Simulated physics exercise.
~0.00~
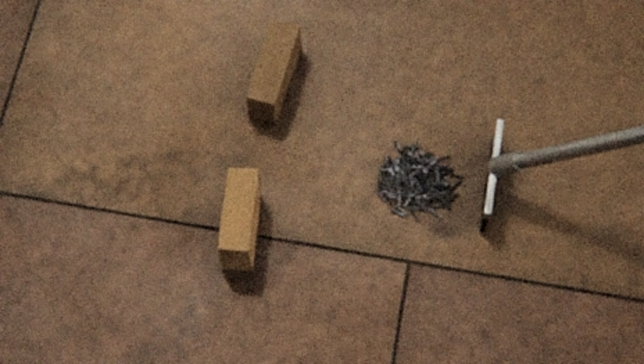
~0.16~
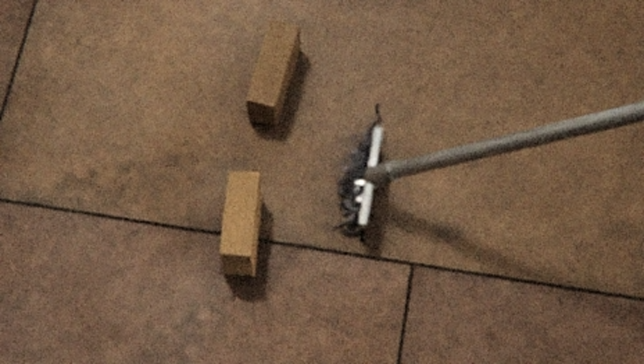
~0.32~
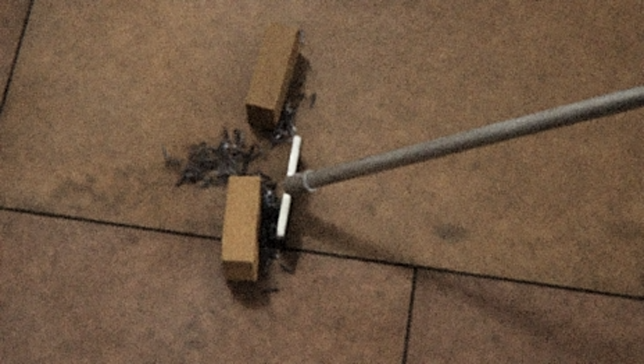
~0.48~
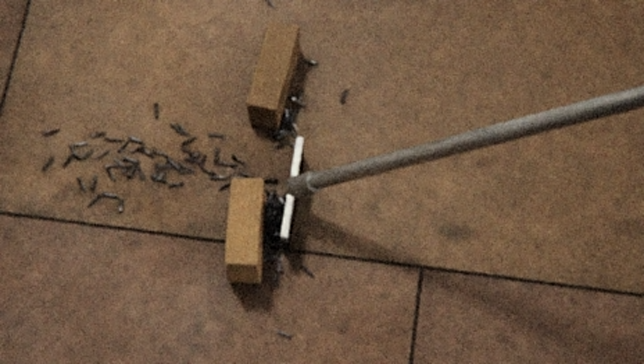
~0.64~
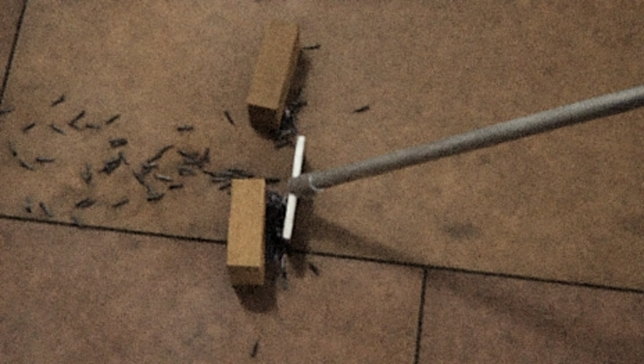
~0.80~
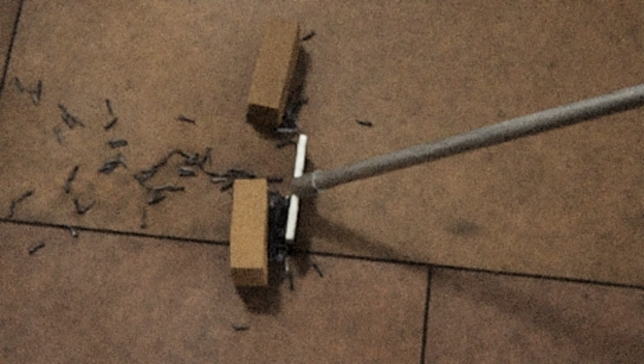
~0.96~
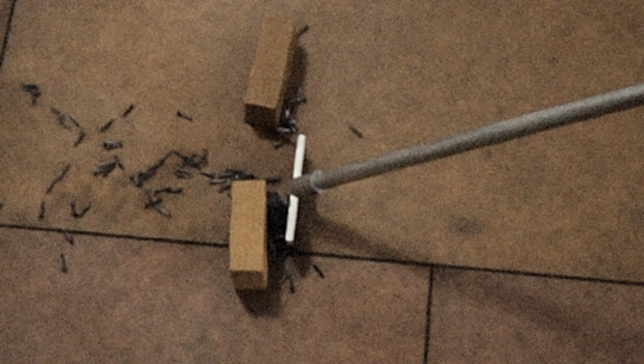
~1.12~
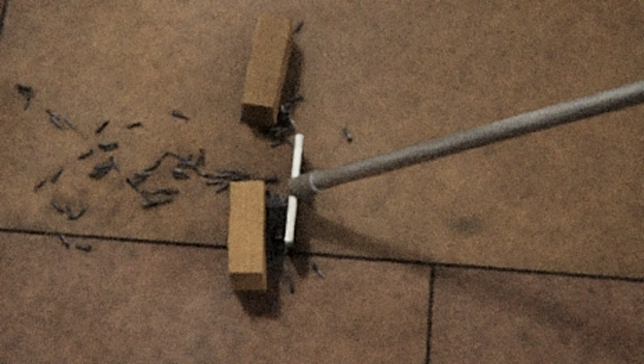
On a brown tiled floor, a long-handled squeegee pushes a pile of dark screws left toward two tan blocks and stops against the gap. Many screws spill through and scatter beyond, while roughly half stay held up by the blocks and the blade.
